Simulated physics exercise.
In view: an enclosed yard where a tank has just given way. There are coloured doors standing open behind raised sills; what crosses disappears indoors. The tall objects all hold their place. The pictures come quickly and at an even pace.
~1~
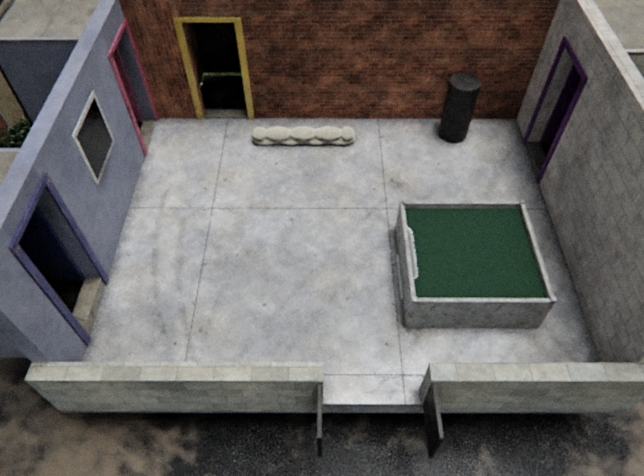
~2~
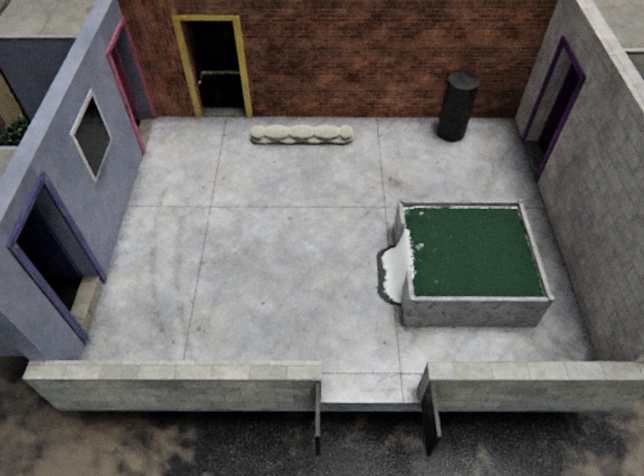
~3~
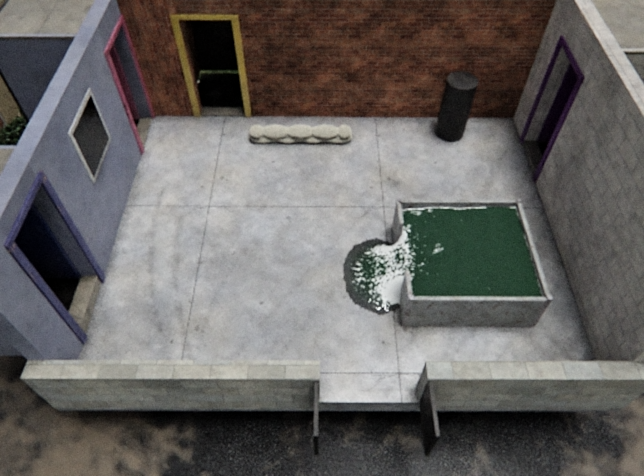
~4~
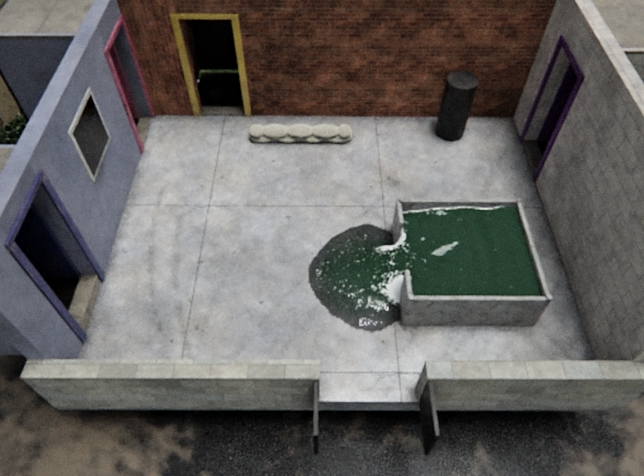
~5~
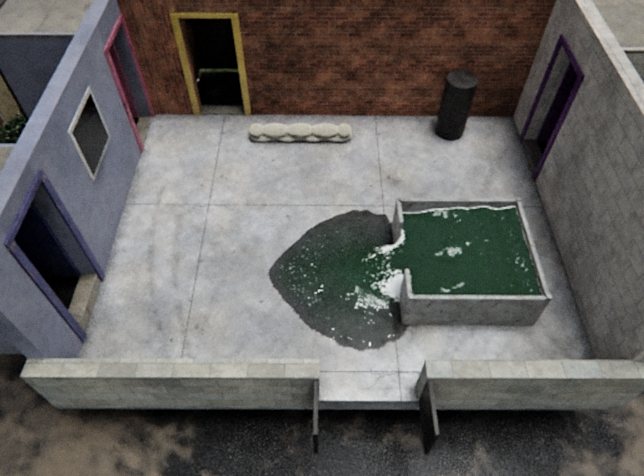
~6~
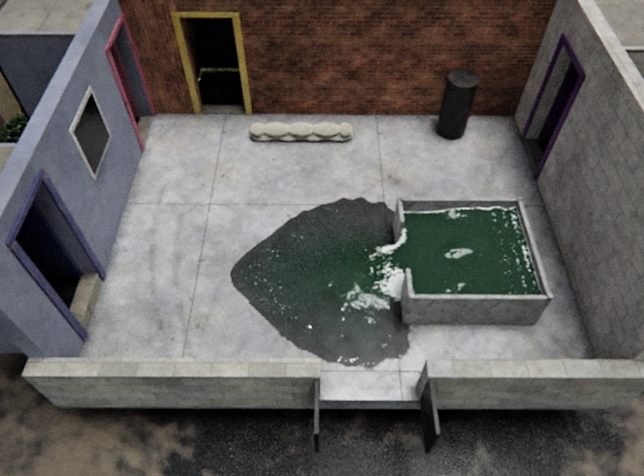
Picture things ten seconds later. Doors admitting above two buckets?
Pink door: Beyond two buckets, yellow door: Beyond two buckets, purple door: Not beyond two buckets, blue door: Not beyond two buckets.
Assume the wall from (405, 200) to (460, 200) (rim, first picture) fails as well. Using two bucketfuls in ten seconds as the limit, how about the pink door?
The pink one exceeds the limit.
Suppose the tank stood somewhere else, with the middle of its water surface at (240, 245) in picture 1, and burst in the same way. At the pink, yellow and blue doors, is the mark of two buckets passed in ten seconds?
Well, the pink door tops the threshold, the yellow door tops the threshold, and the blue door tops the threshold.
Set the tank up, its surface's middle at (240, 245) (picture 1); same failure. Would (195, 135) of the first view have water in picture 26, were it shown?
Soaked.
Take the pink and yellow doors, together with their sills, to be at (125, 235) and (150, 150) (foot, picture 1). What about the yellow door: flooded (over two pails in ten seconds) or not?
The yellow one overflows.
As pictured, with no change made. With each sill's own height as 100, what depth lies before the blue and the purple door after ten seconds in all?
Some 30 percent and then some 0 percent.
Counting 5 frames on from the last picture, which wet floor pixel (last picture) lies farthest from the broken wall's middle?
The farthest wet spot is near (104, 279).
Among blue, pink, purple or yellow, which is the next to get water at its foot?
The blue door, I reckon.
A moment on, water covers 35 % of the floor; the pink door not reached, the yellow door not reached, the purple door not reached, the blue door not reached.
Next, water covers 50 % of the floor; the pink door not reached, the yellow door not reached, the purple door not reached, the blue door wet at the sill, nothing in.
Then, water covers 55 % of the floor; the pink door under two buckets in, the yellow door wet at the sill, nothing in, the purple door not reached, the blue door wet at the sill, nothing in.
Later, water covers 60 % of the floor; the pink door over two buckets in, the yellow door under two buckets in, the purple door not reached, the blue door wet at the sill, nothing in.
In the end, water covers 85 % of the floor; the pink door over two buckets in, the yellow door over two buckets in, the purple door not reached, the blue door wet at the sill, nothing in.
